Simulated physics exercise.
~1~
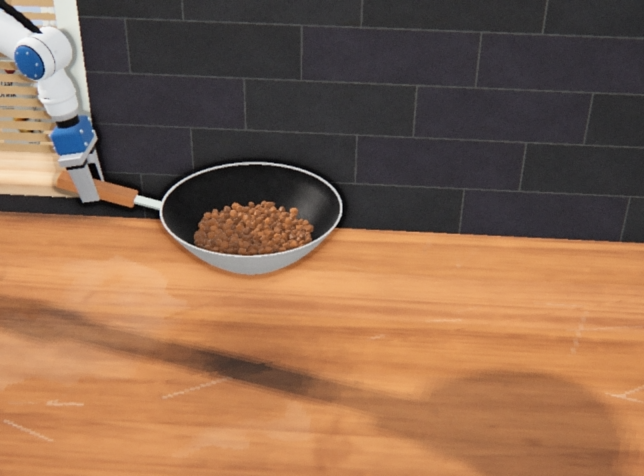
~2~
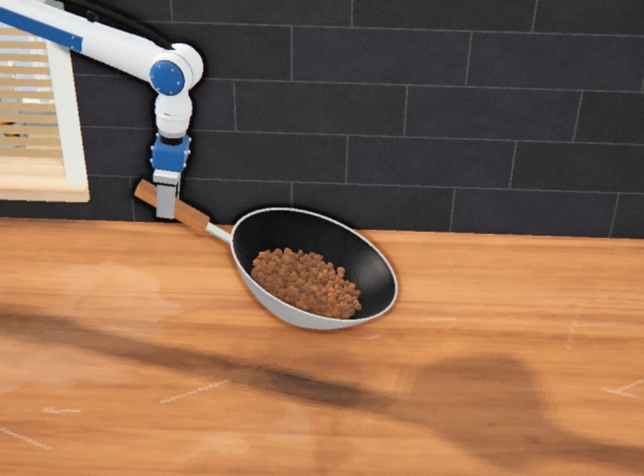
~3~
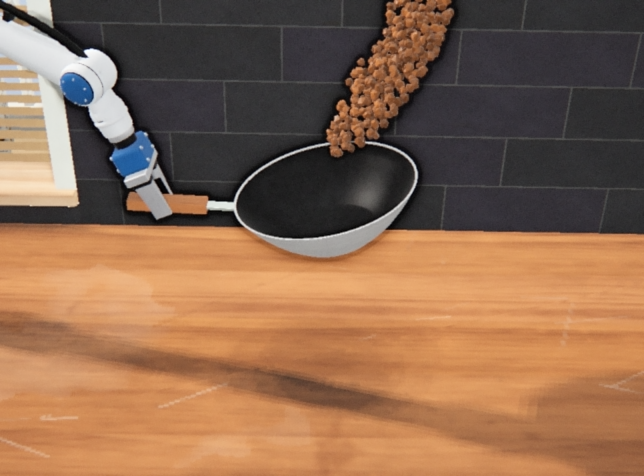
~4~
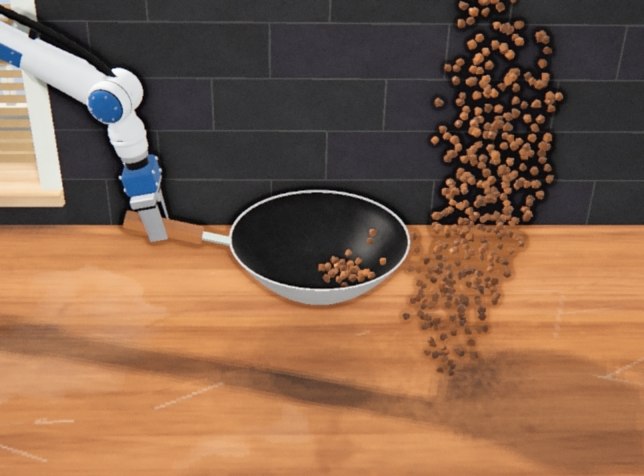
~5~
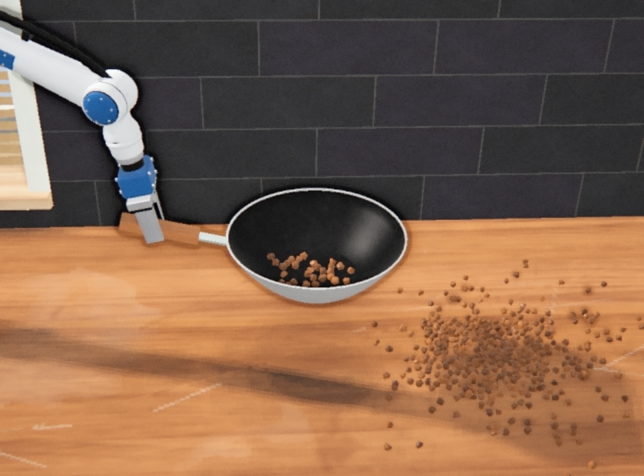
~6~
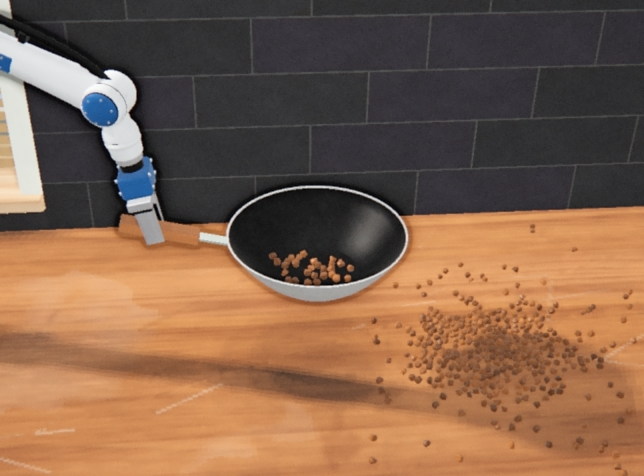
A white and blue robot arm at the upper left grips the wooden handle of a dark wok with a pale outside, above a wooden counter before a dark tiled wall, seen from in front and slightly above. Small brown pet food pellets lie heaped inside. The arm moves the wok right and down, tipping it, then swings it up, and the pellets fly out in a tall stream. The wok lowers and levels as most of them fall past its right side. They scatter across the counter at the right, and only a small cluster remains in the still wok.
